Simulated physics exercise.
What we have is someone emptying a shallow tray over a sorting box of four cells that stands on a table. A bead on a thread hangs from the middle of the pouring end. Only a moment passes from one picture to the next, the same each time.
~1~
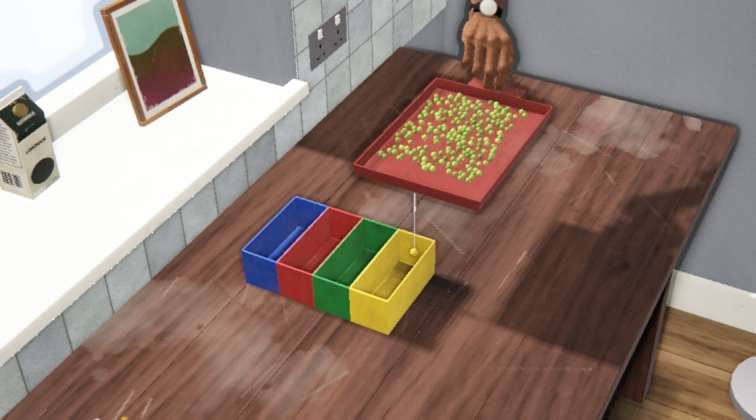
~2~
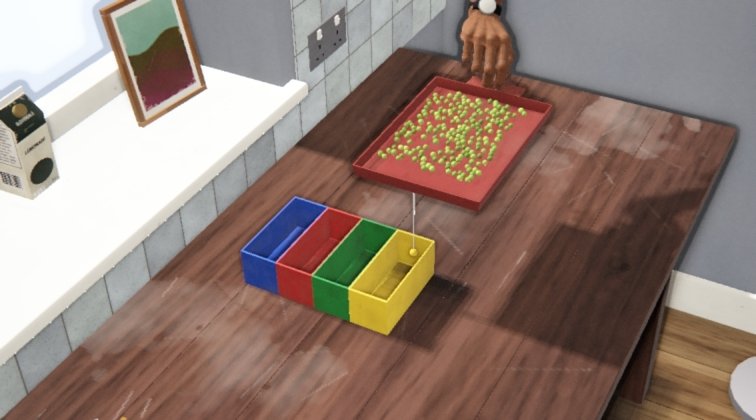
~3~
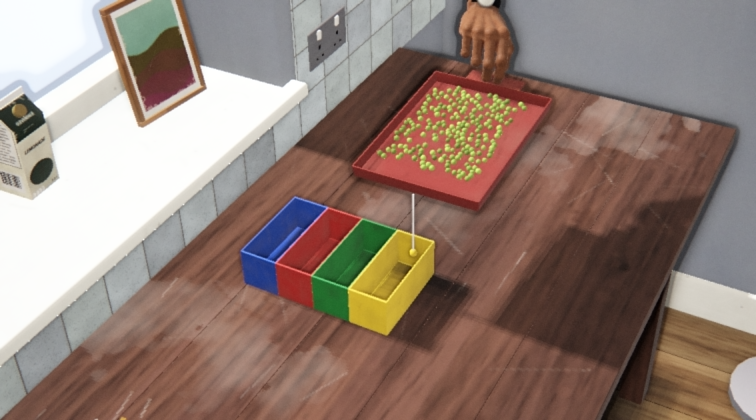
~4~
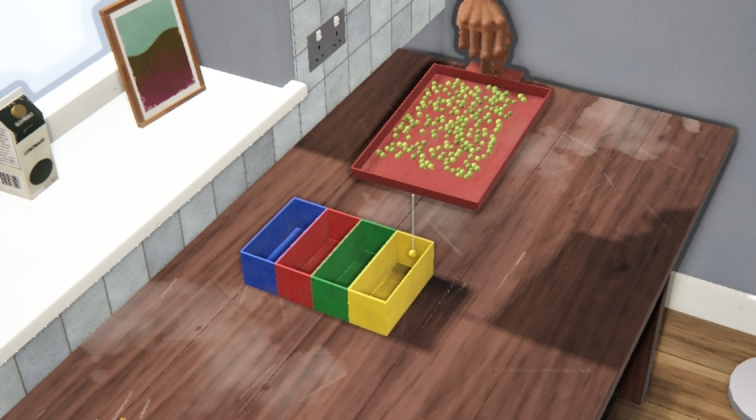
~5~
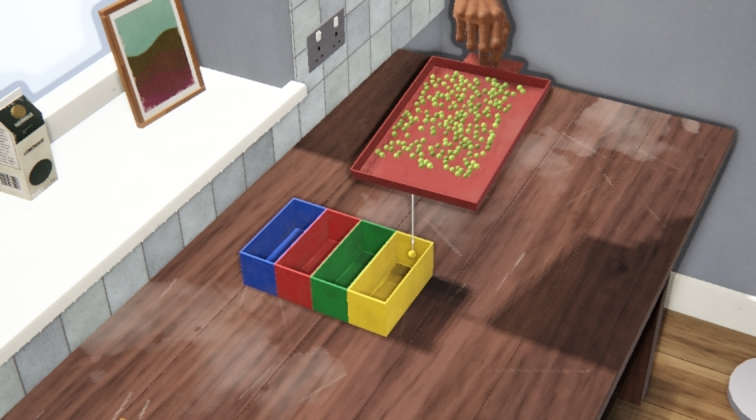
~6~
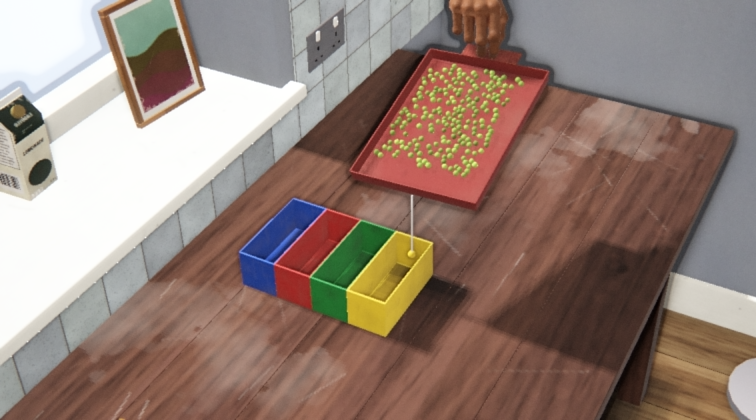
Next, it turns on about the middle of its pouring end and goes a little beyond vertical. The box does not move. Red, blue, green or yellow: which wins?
It favours the green compartment.
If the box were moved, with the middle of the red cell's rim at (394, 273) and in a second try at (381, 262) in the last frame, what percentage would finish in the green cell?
Near 10 % and 20 %.
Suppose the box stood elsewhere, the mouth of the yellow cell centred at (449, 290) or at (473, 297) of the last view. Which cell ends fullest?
In turn: Red; the blue one.
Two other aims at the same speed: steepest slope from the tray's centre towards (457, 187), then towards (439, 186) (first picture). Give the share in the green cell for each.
Roughly 0 per cent, and 0 per cent.
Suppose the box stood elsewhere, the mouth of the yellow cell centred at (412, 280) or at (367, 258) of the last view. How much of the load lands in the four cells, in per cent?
The first gives 100 %, the second 70 %.
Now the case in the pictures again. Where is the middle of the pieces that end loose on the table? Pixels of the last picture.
At about (397, 344).
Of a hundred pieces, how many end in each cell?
Blue cell near 0; red cell near 0; green cell near 50; yellow cell near 30.
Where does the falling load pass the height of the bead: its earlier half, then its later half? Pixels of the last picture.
Around (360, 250) and then (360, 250).
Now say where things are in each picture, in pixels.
In the first frame, corners of the pouring end at (355, 164) and (479, 200), level; middle of the load at (455, 135), dried peas; bead on its thread at (414, 252); blue cell at (261, 269); red cell at (296, 282); green cell at (332, 295); yellow cell at (369, 308).
In the second frame, corners of the pouring end at (355, 164) and (478, 201), level; middle of the load at (455, 134).
In the third frame, corners of the pouring end at (354, 165) and (478, 201), tipped barely, lowest at the left corner; middle of the load at (454, 131).
In the fourth frame, corners of the pouring end at (353, 167) and (477, 201), tipped a little, lowest at the left corner; middle of the load at (453, 127).
In the fifth frame, corners of the pouring end at (352, 169) and (476, 202), tipped a little, lowest at the left corner; middle of the load at (452, 123).
In the sixth frame, corners of the pouring end at (351, 170) and (475, 202), tipped clearly, lowest at the left corner; middle of the load at (450, 119); blue cell at (258, 271); red cell at (293, 284); green cell at (329, 297); yellow cell at (367, 310).
Soon, tray tipped steeply; nearly all on the tray; a stray few in the yellow cell; a stray few in the red cell; a stray few in the green cell; a small part falling or outside the box.
A while on, tray tipped right over; most on the tray; a small part in the green cell; a small part in the yellow cell; a stray few in the red cell; a stray few falling or outside the box.
Towards the end, tray tipped past a quarter turn; about half in the green cell; about a third in the yellow cell; a stray few in the red cell; a small part falling or outside the box.
Finally, tray tipped past a quarter turn; about half in the green cell; about a third in the yellow cell; a stray few in the red cell; none in the blue cell; a small part outside the box.
